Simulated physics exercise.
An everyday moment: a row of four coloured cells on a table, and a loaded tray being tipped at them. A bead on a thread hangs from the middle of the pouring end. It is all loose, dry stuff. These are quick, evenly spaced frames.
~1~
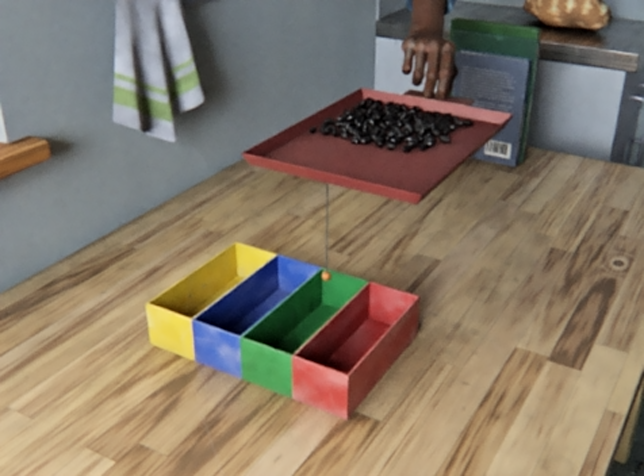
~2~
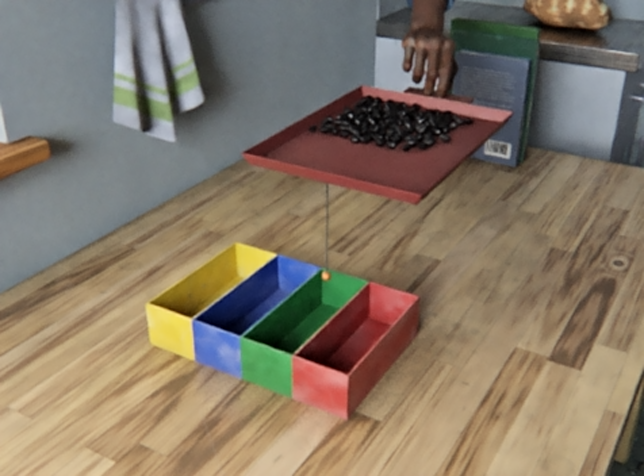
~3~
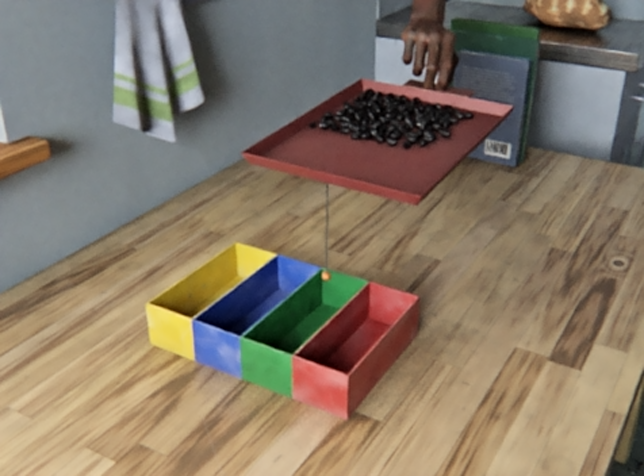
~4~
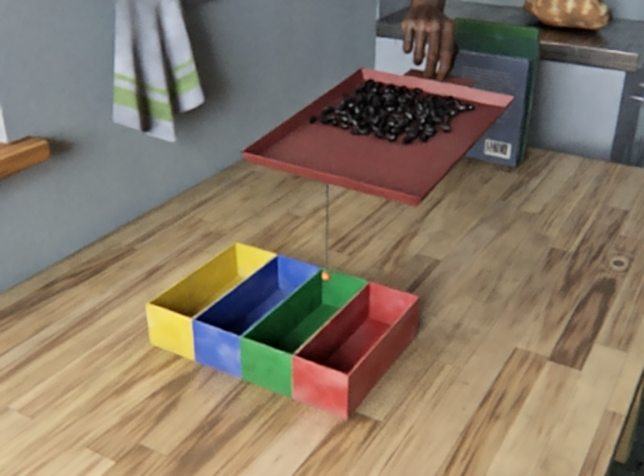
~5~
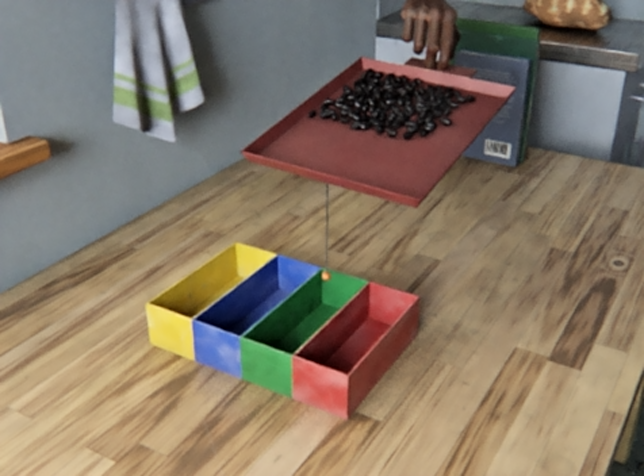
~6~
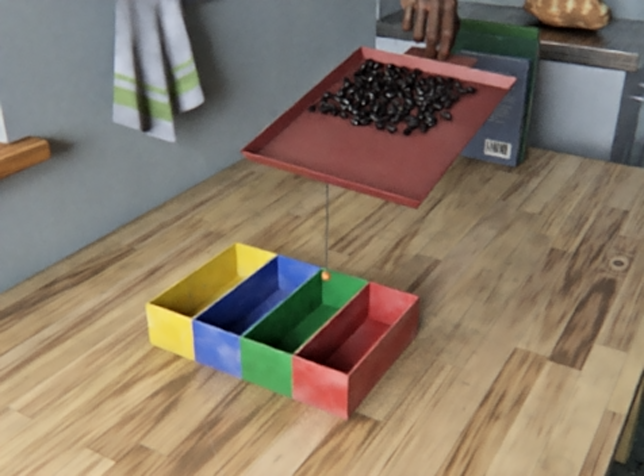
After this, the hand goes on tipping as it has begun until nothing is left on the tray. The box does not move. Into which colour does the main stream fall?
Most goes to the red cell.
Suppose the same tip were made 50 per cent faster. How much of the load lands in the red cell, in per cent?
Roughly 40 in a hundred.
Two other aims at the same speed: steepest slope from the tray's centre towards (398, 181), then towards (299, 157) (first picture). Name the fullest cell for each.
At the first place that red cell, at the second that yellow cell.
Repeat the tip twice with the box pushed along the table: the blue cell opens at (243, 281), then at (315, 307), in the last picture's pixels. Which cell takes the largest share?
First red, then the green one.
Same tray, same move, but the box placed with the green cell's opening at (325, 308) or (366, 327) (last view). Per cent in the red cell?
About 40 and 20 per cent.
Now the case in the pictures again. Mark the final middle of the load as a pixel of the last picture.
Around (357, 362).
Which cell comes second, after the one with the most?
The runner-up: That green cell.
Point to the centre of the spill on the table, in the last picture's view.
Near (421, 390).
Soon after the last picture, tray tipped steeply; about two thirds on the tray; a stray few in the red cell; a stray few in the green cell; about a quarter falling or outside the box.
A little later, tray tipped right over; a small part on the tray; about a third in the red cell; a small part in the green cell; a stray few in the blue cell; about a third falling or outside the box.
Later still, tray tipped past a quarter turn; about a third in the red cell; about a quarter in the green cell; a small part in the blue cell; about a quarter falling or outside the box.
At rest, tray tipped past a quarter turn; about a third in the red cell; about a quarter in the green cell; a small part in the blue cell; none in the yellow cell; about a quarter outside the box.
